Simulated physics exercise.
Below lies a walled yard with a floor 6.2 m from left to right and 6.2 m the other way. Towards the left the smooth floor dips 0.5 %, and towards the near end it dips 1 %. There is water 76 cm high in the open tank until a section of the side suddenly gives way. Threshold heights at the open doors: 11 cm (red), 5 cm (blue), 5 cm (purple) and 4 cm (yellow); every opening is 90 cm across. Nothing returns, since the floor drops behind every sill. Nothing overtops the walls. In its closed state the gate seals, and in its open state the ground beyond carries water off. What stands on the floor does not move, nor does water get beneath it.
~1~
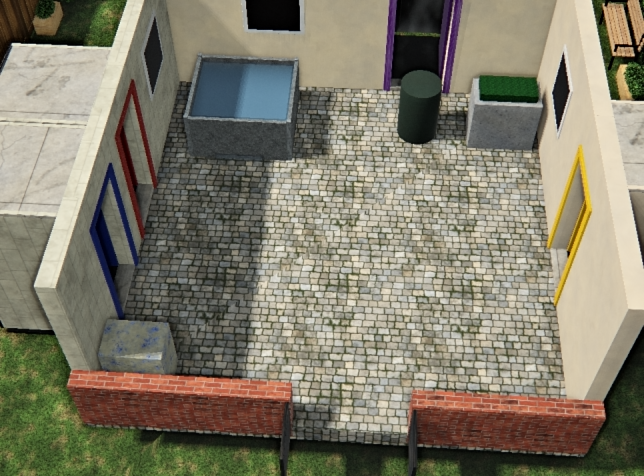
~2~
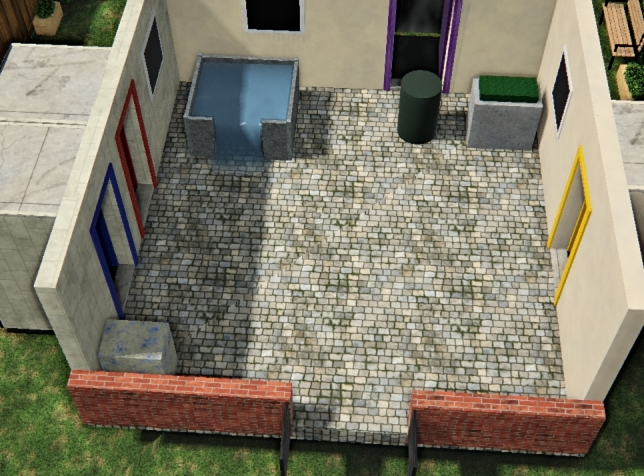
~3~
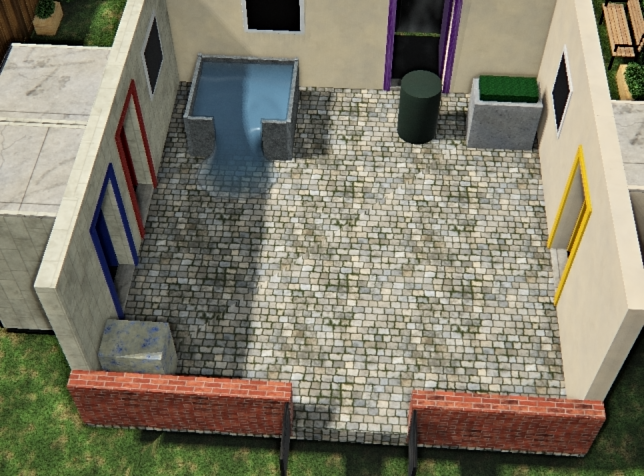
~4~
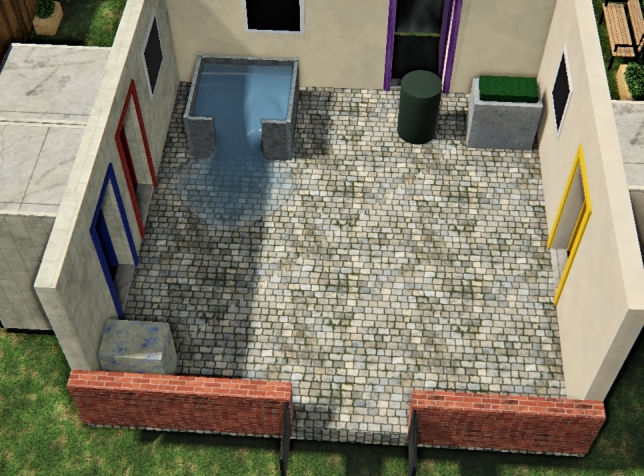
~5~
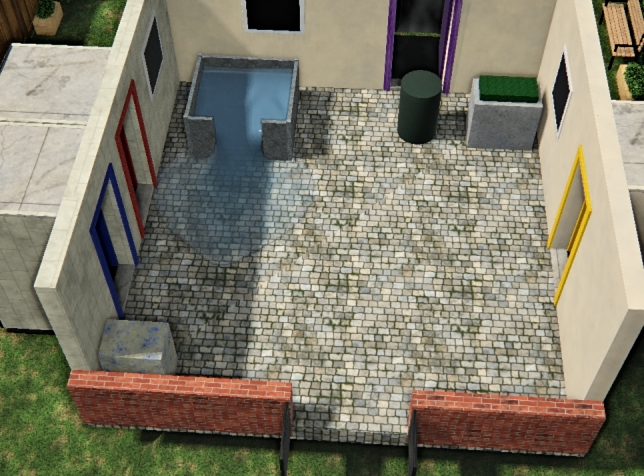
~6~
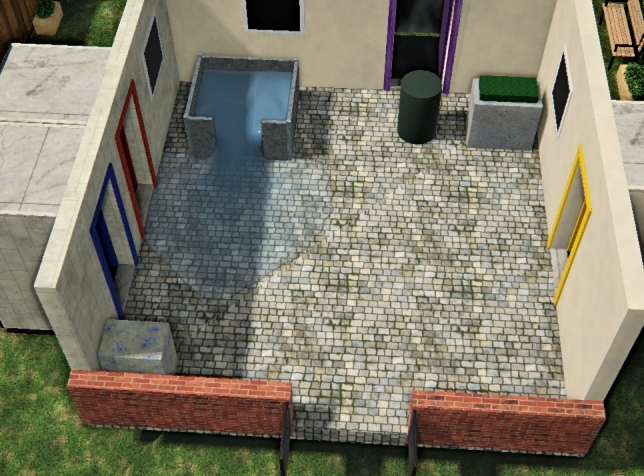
Water poured out through a gap that opened in the front of a gray stone tank at the back of a walled yard, then spread across the cobbled floor in a widening, rounded sheet.
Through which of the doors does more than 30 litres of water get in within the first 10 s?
Red door: Fails to top it. Blue door: Tops it. Purple door: Fails to top it. Yellow door: Fails to top it.
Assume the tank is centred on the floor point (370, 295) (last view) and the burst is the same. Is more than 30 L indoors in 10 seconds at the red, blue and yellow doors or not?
At the red door the limit is not exceeded, at the blue door not exceeded, at the yellow door not exceeded.
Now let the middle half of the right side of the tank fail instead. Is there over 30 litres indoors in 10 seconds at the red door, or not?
So for red: No.
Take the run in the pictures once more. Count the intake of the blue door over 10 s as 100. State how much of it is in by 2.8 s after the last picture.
I'd say close to 30 percent.
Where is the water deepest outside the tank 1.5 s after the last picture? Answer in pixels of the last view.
That would be near pixel (144, 402).
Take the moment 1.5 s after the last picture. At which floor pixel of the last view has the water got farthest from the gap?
I'd put it close to (402, 417).
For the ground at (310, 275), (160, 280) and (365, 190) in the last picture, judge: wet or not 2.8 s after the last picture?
Going in order, covered, then covered, then clear.
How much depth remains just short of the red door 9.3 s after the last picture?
The depth there is around 3.0 cm.
Then, 0.7 s after the last picture water covers 35 % of the floor and is deepest (34 cm) near (239, 163); red door 18 cm at the sill, 2 L in, blue door 12 cm at the sill, 1 L in, purple door not reached, yellow door not reached.
Then, 1.5 s after the last picture water covers 45 % of the floor and is deepest (38 cm) near (144, 402); red door 11 cm at the sill, 12 L in, blue door 10 cm at the sill, 14 L in, purple door not reached, yellow door not reached.
Then, 2.8 s after the last picture water covers 50 % of the floor and is deepest (22 cm) near (136, 320); red door 9 cm at the sill, 14 L in, blue door 11 cm at the sill, 25 L in, purple door not reached, yellow door not reached.
Then, 5.3 s after the last picture water covers 55 % of the floor and is deepest (15 cm) near (527, 424); red door 5 cm at the sill, 14 L in, blue door 9 cm at the sill, 60 L in, purple door not reached, yellow door 4 cm at the sill, 0 L in.
Then, 9.3 s after the last picture water covers 75 % of the floor and is deepest (8 cm) near (104, 399); red door 3 cm at the sill, 14 L in, blue door 6 cm at the sill, 80 L in, purple door not reached, yellow door 4 cm at the sill, 5 L in.
